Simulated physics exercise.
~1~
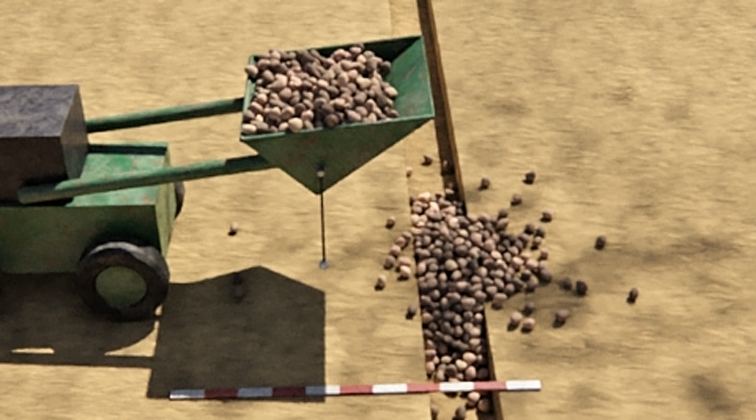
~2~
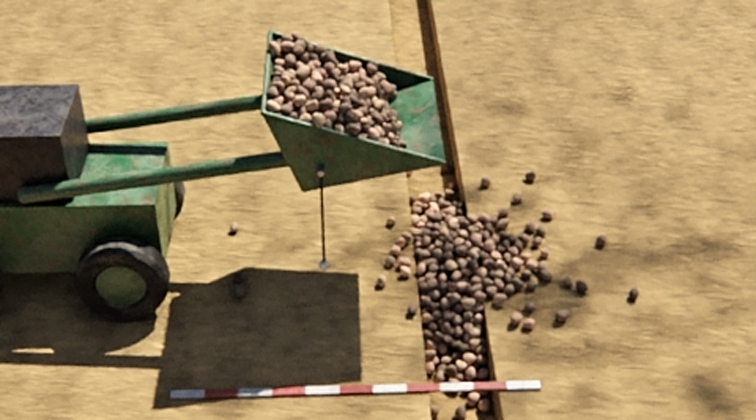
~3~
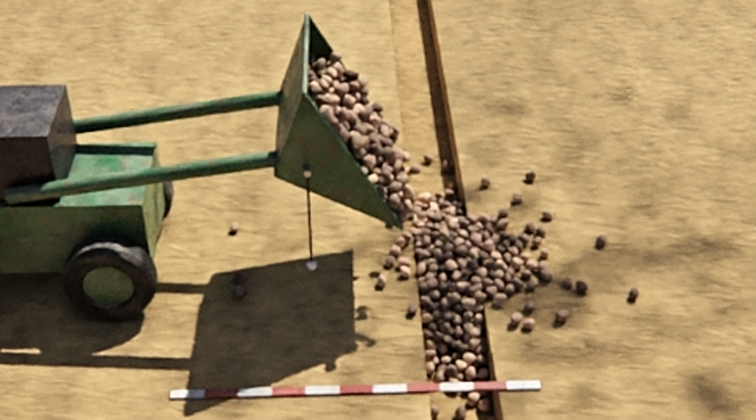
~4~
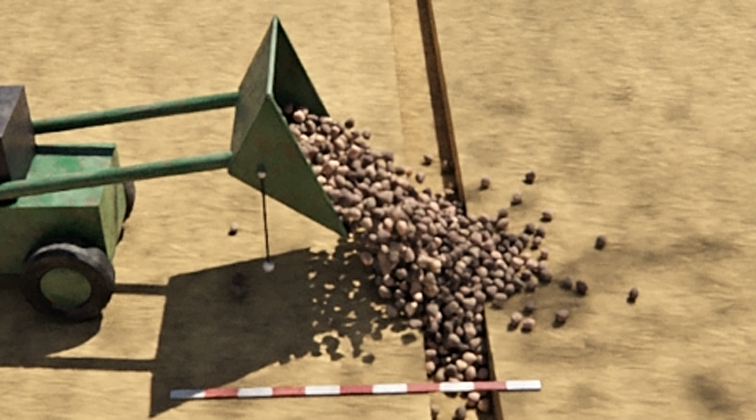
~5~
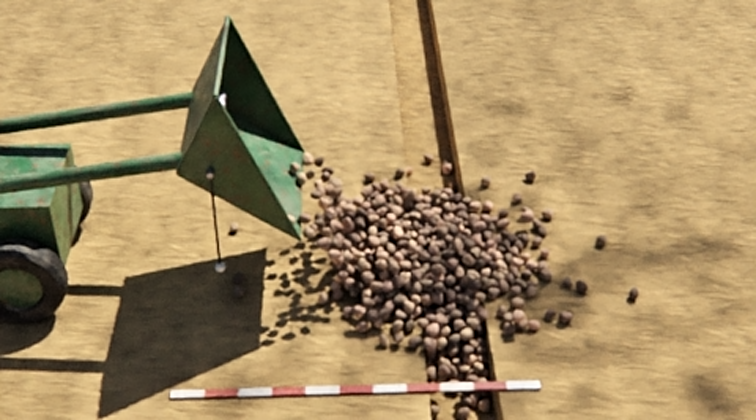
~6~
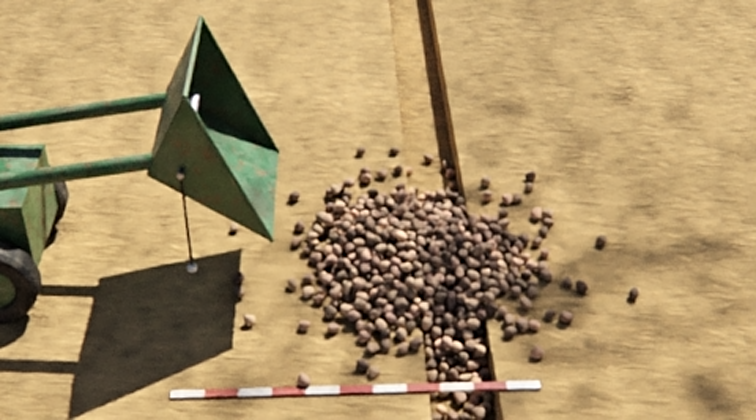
A green bucket heaped with brownish-pink cobbles hangs from the two arms of a small green loader at left, seen from the side and slightly above on sandy ground. A narrow trench crosses at centre, already filled partly with similar stones, with a red-and-white staff lying near the bottom. The bucket tips forward to the right until its stones slide out onto the old heap. Still pouring, the loader backs away to the left, and stones spread short of the trench. The emptied bucket stays tilted, leaving a broad pile across the trench and its left side.
